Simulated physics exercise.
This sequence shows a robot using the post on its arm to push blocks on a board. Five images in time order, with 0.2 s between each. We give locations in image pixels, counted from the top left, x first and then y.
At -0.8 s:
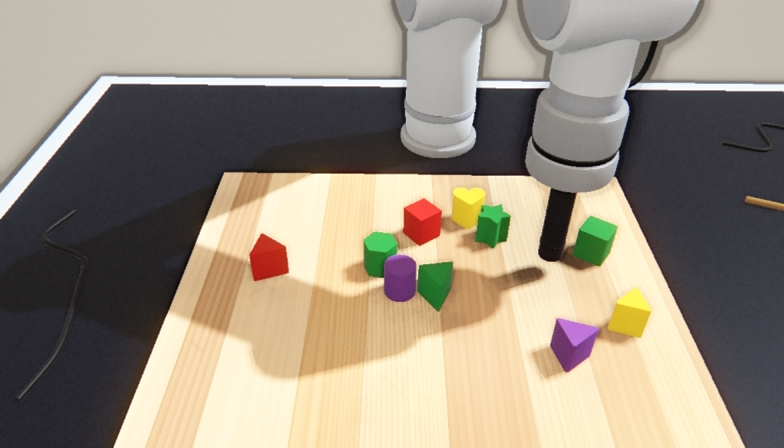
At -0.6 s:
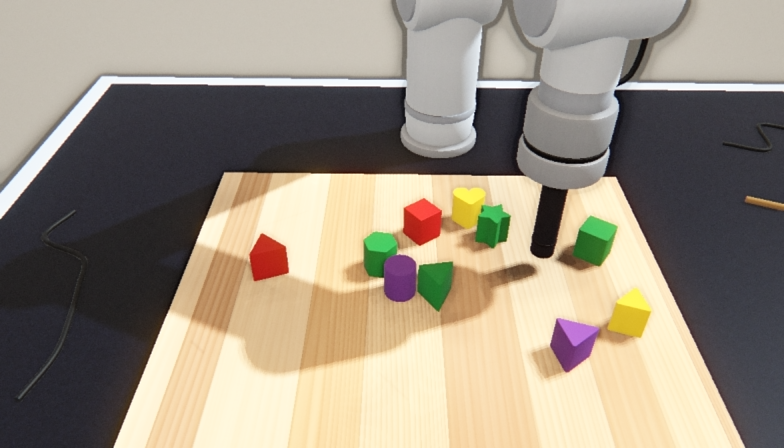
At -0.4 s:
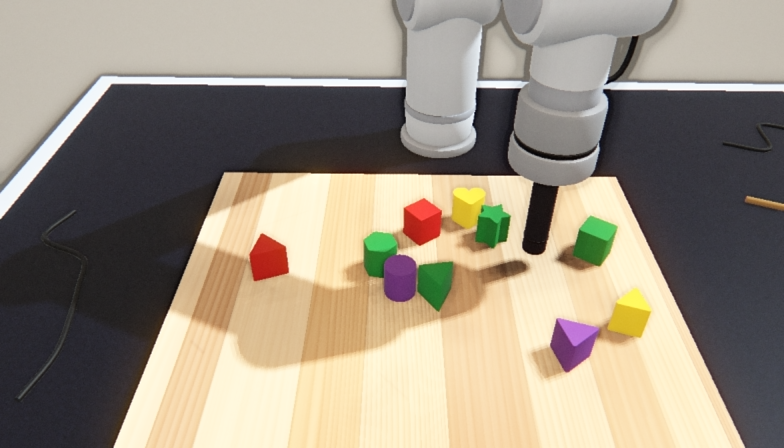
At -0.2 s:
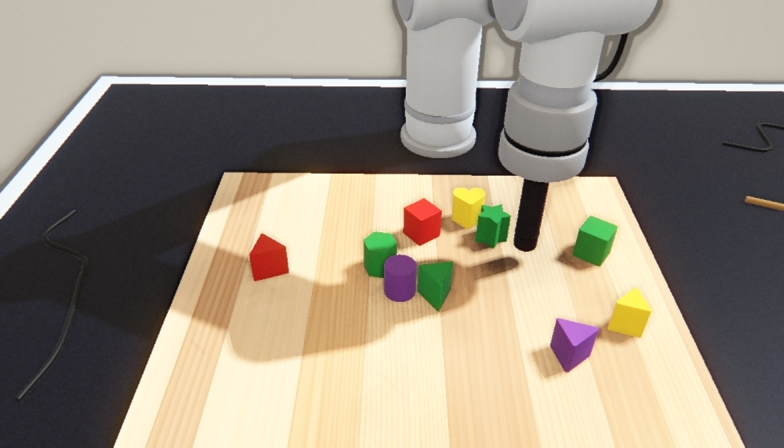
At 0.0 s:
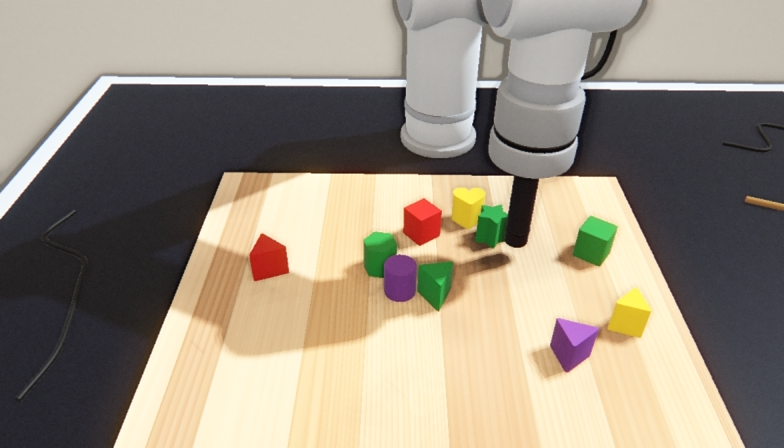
A robot arm slid its black post a short way left and slightly back across the wooden board, drawing close to the green star-shaped block, while all the colorful blocks stayed where they were.
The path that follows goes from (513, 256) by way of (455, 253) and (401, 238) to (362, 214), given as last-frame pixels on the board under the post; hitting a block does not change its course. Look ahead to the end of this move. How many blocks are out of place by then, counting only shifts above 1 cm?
Count: 1.
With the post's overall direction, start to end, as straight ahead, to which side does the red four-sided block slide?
It gets pushed right.
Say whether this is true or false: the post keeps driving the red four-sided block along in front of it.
That claim is false.
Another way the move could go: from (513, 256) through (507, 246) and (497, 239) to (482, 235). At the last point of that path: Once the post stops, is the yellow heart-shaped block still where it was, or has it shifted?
The result: It moves.
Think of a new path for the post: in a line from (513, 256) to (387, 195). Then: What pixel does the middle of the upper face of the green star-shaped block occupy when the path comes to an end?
My estimate: (465, 189).
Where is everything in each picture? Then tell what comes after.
The first picture shows post tip at (550, 255); block tops, red four-sided block at (423, 209); green star-shaped block at (494, 212).
The second picture shows post at (542, 252); blocks unchanged.
The third picture shows post at (533, 249); blocks unchanged.
The fourth picture shows post at (525, 245); blocks unchanged.
The fifth picture shows post at (516, 242); red four-sided block at (423, 209); green star-shaped block at (494, 212).
The first path, step by step. One third of the way, post at (454, 239); nothing pushed yet.
Two thirds of the way, post at (401, 224); red four-sided block at (408, 197), turned 65° clockwise.
At the end, post at (362, 200); red four-sided block at (406, 195), turned 80° clockwise; green star-shaped block in place.
